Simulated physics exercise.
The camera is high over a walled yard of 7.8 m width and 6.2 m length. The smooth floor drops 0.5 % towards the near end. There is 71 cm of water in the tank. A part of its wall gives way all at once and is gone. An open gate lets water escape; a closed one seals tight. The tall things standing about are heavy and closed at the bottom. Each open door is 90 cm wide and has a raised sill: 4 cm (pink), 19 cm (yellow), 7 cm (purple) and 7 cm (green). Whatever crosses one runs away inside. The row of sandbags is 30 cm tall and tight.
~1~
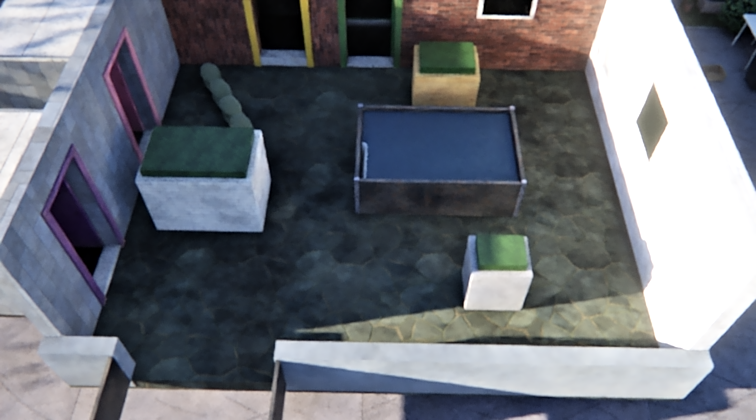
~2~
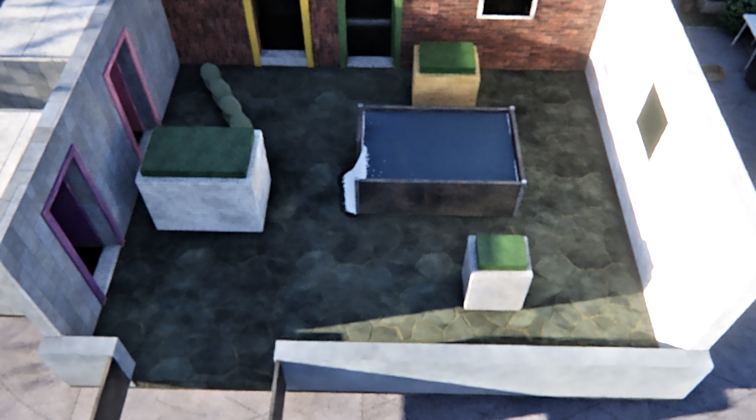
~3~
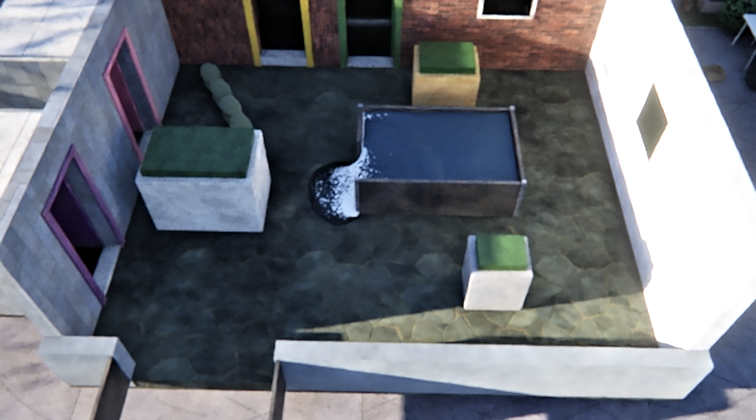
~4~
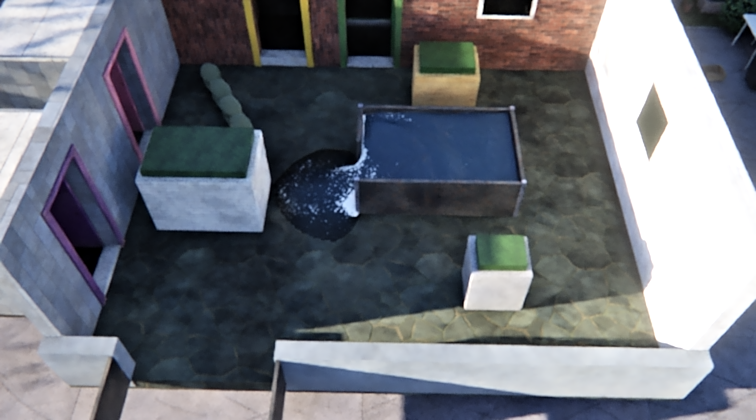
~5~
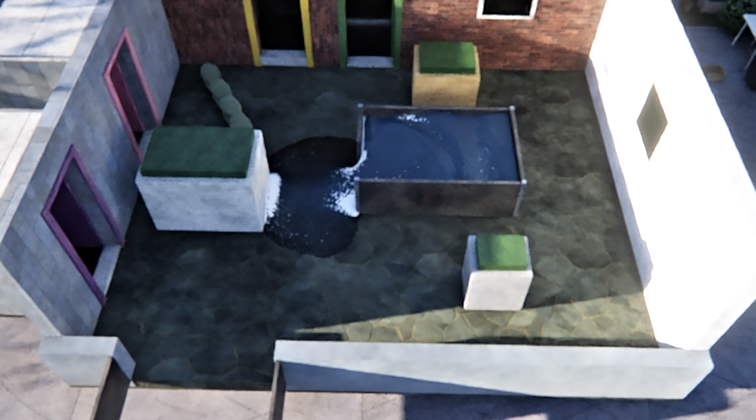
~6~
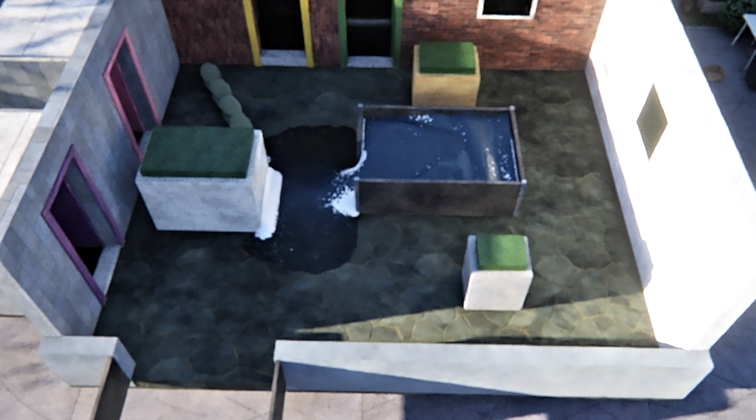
The clip shows a walled yard with planters and a raised tank of still water; the tank's left side opens, and water pours out, spreads across the dark floor and splashes against the large white planter on the left.
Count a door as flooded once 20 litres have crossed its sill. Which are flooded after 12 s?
Door by door: At the pink door it goes over the limit; at the yellow door it does not reach the limit; at the purple door it does not reach the limit; at the green door it stays under the limit.
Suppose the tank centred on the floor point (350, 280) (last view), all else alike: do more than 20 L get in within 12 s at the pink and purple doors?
Then: Pink above, purple over.
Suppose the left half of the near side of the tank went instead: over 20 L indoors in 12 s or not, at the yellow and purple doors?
Against that limit: Yellow not over, purple past it.
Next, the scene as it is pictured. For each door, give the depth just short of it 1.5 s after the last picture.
Depths in cm: Pink 8, yellow 4, purple 0, green 0.
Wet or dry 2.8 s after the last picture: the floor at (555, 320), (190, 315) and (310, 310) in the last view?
In that order: Dry, wet, under water.
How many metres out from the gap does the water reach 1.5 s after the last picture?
Roughly 4.8 m.
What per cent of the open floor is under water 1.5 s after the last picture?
About 30 per cent.
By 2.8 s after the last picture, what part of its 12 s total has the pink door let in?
About 40 per cent.
Then, 0.7 s after the last picture water covers 15 % of the floor and is deepest (42 cm) near (281, 207); pink door 3 cm at the sill, 0 L in, yellow door not reached, purple door not reached, green door not reached.
Then, 1.5 s after the last picture water covers 30 % of the floor and is deepest (37 cm) near (271, 198); pink door 8 cm at the sill, 9 L in, yellow door 4 cm at the sill, 0 L in, purple door not reached, green door not reached.
Then, 2.8 s after the last picture water covers 40 % of the floor and is deepest (24 cm) near (271, 198); pink door 8 cm at the sill, 54 L in, yellow door 16 cm at the sill, 1 L in, purple door 4 cm at the sill, 0 L in, green door 5 cm at the sill, 0 L in.
Then, 6.3 s after the last picture water covers 65 % of the floor and is deepest (15 cm) near (270, 207); pink door 7 cm at the sill, 106 L in, yellow door 11 cm at the sill, 2 L in, purple door 3 cm at the sill, 0 L in, green door 5 cm at the sill, 0 L in.
Then, 11.3 s after the last picture water covers 85 % of the floor and is deepest (8 cm) near (270, 207); pink door 6 cm at the sill, 136 L in, yellow door 5 cm at the sill, 2 L in, purple door 2 cm at the sill, 0 L in, green door 3 cm at the sill, 0 L in.
